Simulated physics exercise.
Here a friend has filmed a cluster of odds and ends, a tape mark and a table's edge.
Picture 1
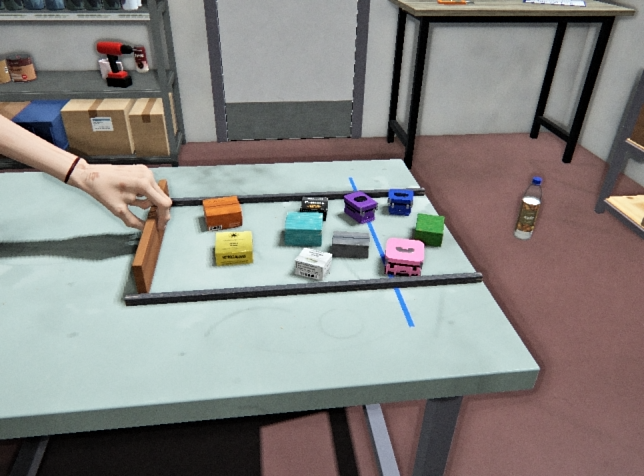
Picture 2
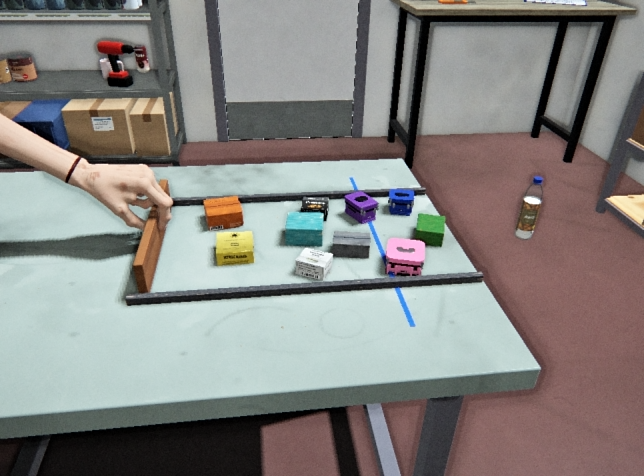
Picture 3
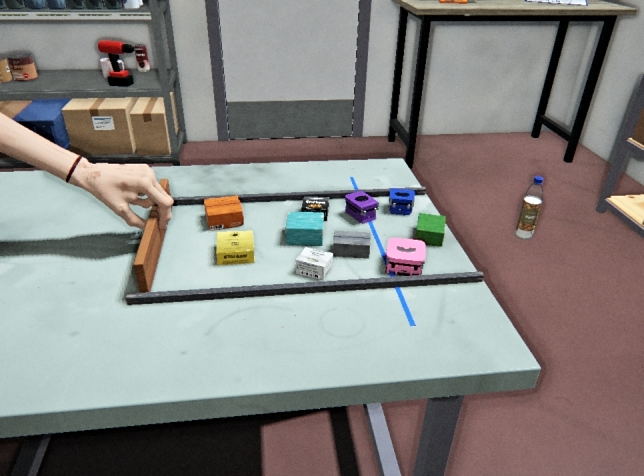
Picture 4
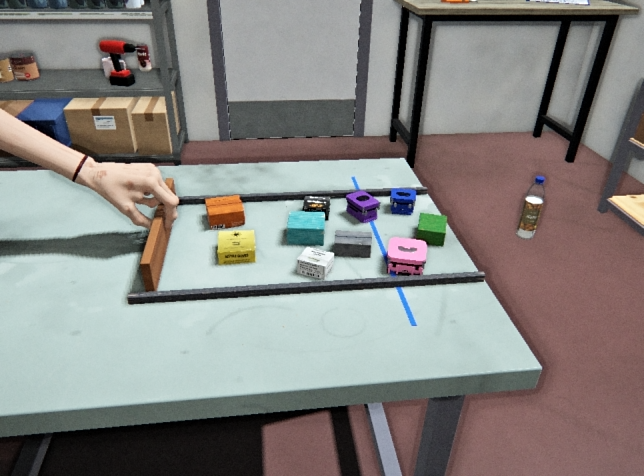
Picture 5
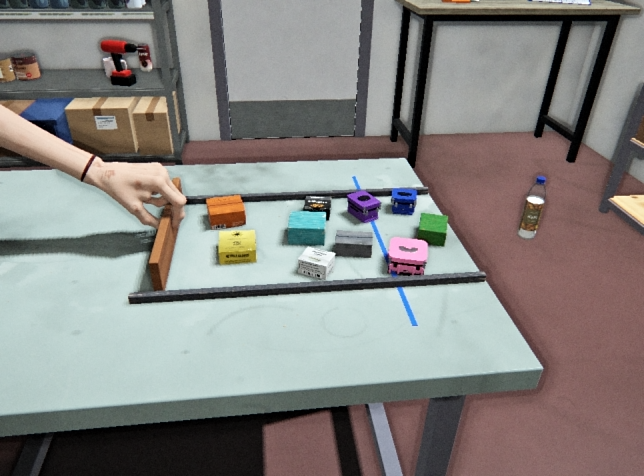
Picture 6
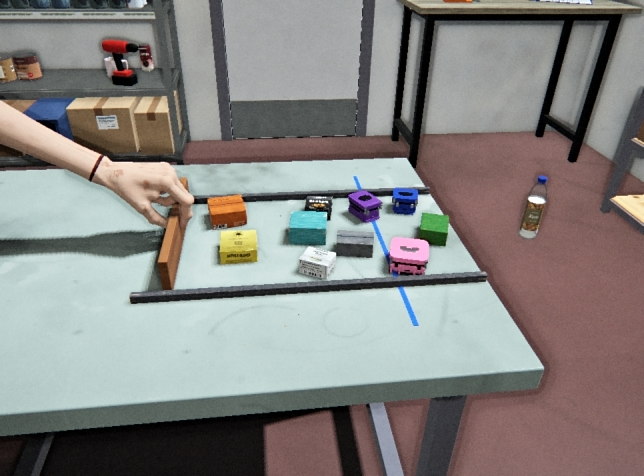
At first, a hand holds a wooden board upright at the left end of two dark rails on a pale table, with small colourful boxes and cases between them, some beyond a blue tape line. Then the hand slides the board slightly right, while the boxes show no clear movement.
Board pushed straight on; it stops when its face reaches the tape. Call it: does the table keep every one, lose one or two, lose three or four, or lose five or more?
It loses one or two.
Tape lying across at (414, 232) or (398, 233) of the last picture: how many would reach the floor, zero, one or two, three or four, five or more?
Taken in order, that's 5 or more and then three or four down.
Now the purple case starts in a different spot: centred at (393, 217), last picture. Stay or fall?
From that start, the object then is safe.
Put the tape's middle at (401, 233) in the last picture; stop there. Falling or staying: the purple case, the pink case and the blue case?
Going in order, the purple case goes off the edge, then the pink case keeps its spot, then the blue case goes off the edge.
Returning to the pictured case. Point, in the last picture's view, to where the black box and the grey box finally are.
Roughly (412, 200); the other one roughly (436, 238).
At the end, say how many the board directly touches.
It touches 3.
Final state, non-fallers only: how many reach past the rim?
Overhang count: 1.
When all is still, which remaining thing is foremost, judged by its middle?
That'd be the purple case, foremost of the lot.
Soon after, none off yet; green block at rest near (434, 229); blue case at rest near (405, 201); pink case at rest near (408, 257).
Then, none off yet; green block moving near (438, 229); blue case moved about its own width near (432, 199); pink case moved a little near (425, 258).
At rest, the number that fall off is one or two; fallen, blue case and green block.
